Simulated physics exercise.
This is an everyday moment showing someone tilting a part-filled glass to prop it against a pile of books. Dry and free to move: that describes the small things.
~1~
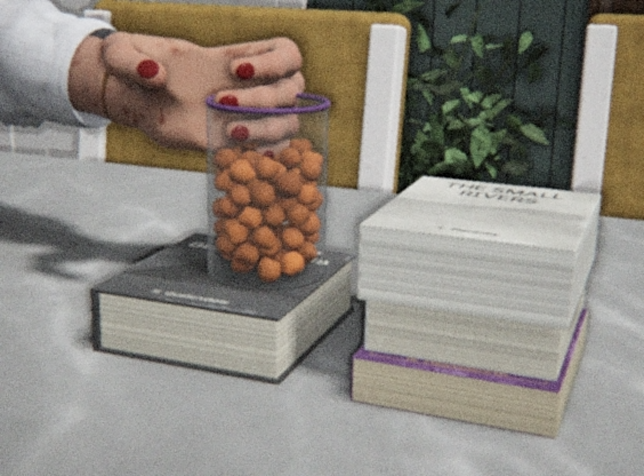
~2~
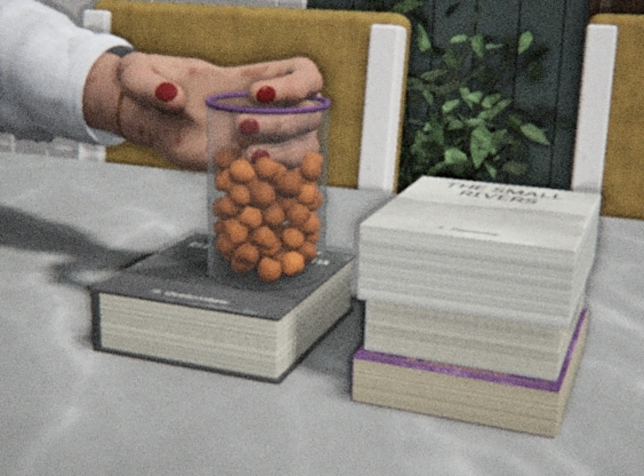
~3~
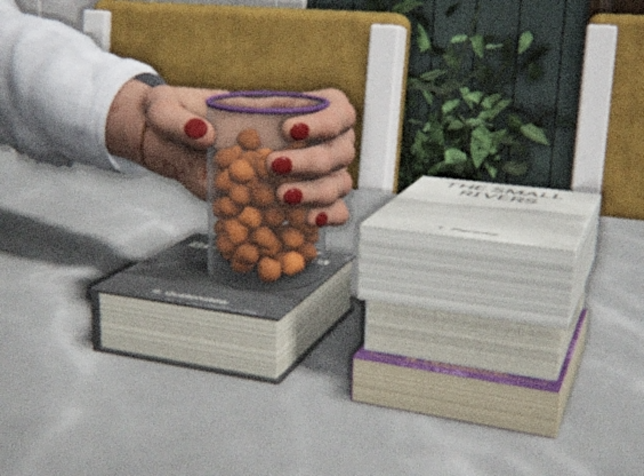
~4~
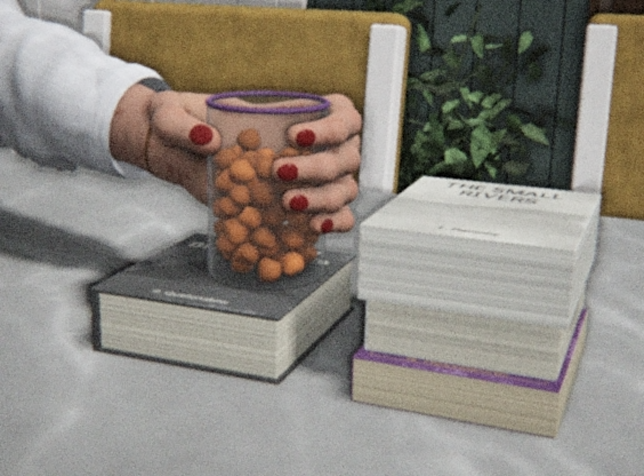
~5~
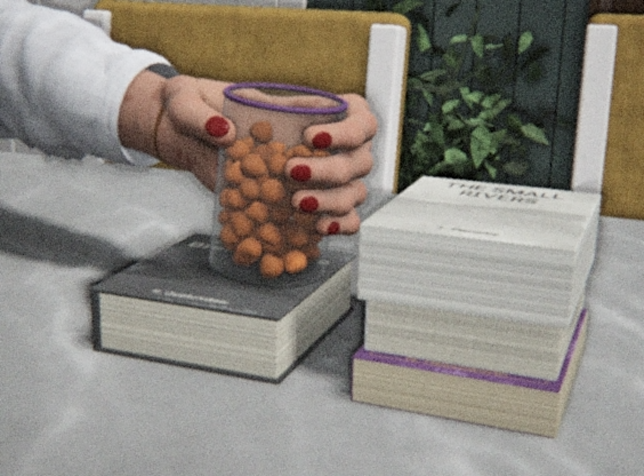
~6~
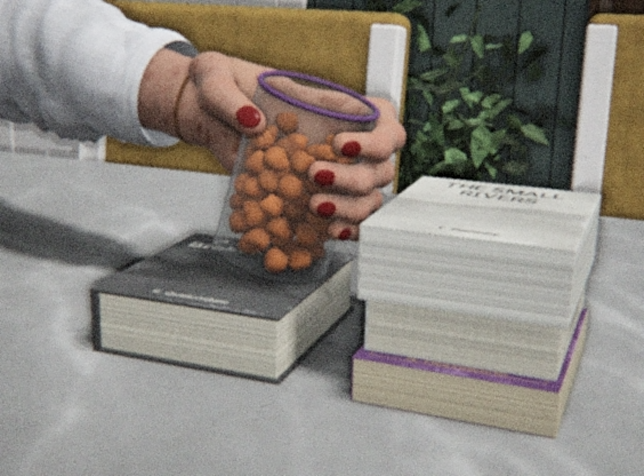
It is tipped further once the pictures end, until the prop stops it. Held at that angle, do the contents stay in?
Yes, they stay in.
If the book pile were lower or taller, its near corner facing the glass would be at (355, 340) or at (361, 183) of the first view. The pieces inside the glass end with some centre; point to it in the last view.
(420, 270), then (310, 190).
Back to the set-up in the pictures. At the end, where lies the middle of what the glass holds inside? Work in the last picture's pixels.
Centre, last view: Approx. (318, 192).
Then, 0.28 s after the last picture, the glass leans 31°; everything is still inside.
Then, 0.52 s after the last picture, the glass rests on the book pile at 36°; everything is still inside.
At rest, the glass rests on the book pile at 36°; everything is still inside.
